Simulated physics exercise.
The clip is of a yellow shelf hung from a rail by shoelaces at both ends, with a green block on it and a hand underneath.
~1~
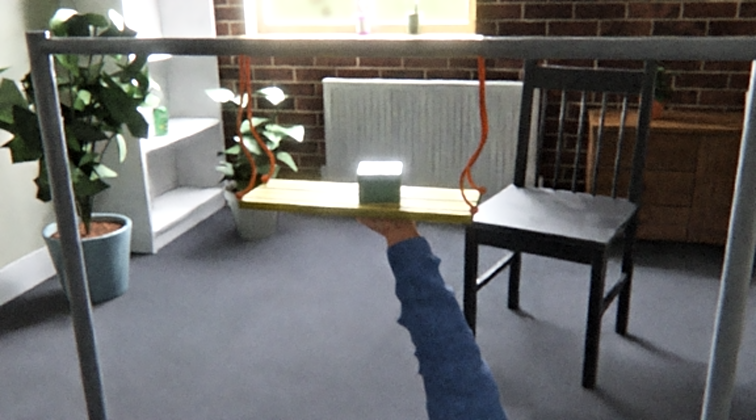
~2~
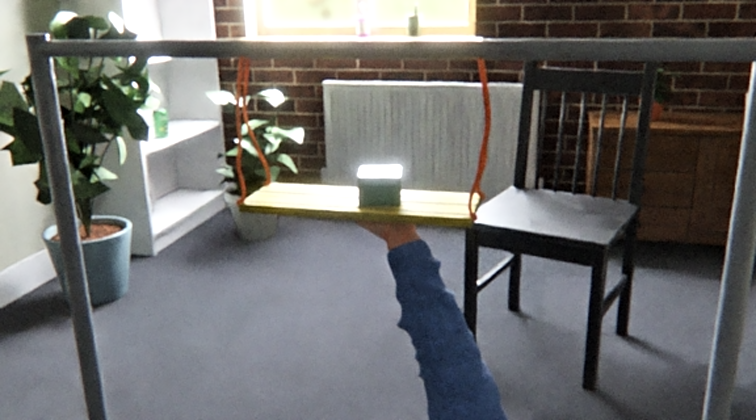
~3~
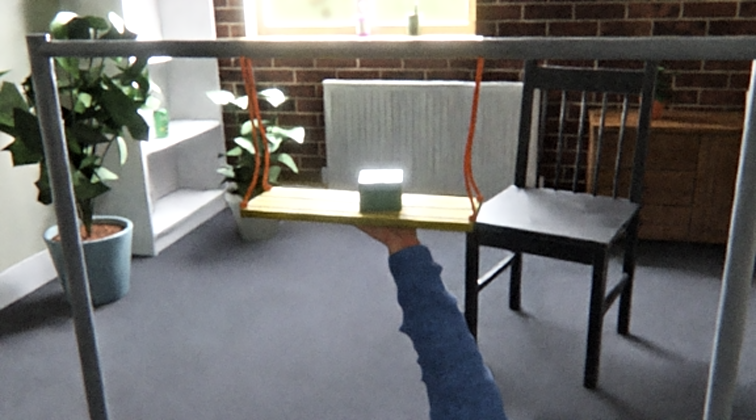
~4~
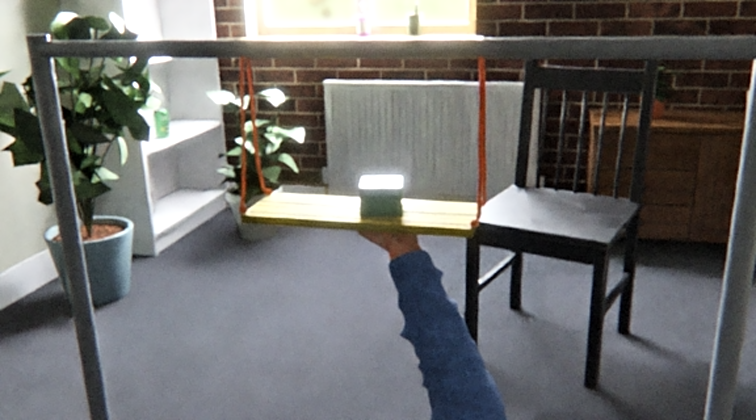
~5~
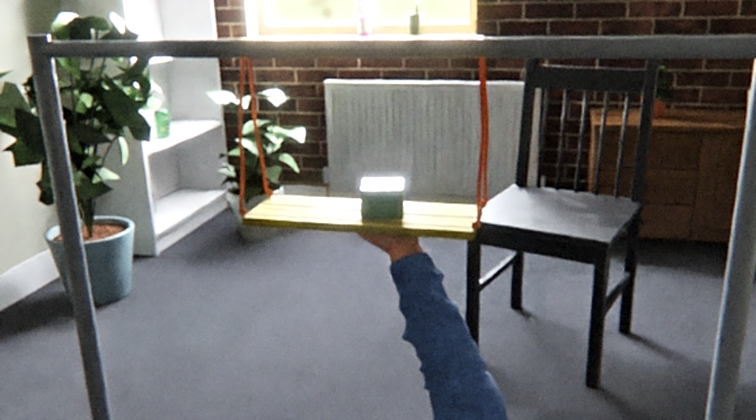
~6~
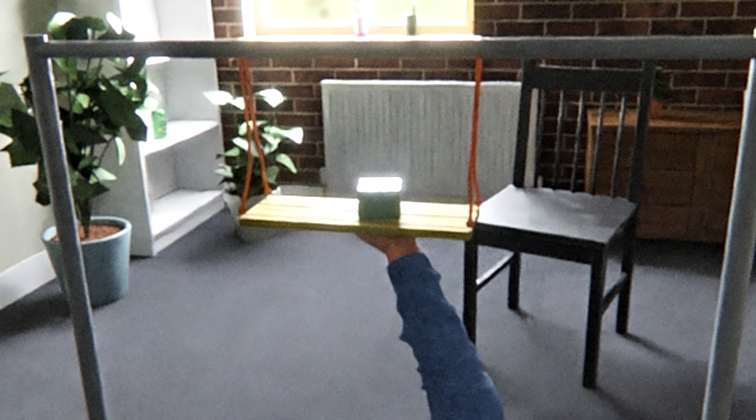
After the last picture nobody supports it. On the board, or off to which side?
In the end the green block stays on the board.
Then, 0.48 s later than the last view, board level; block on the board near (380, 201).
Finally, board level; block on the board near (380, 202). The green block remains aboard.
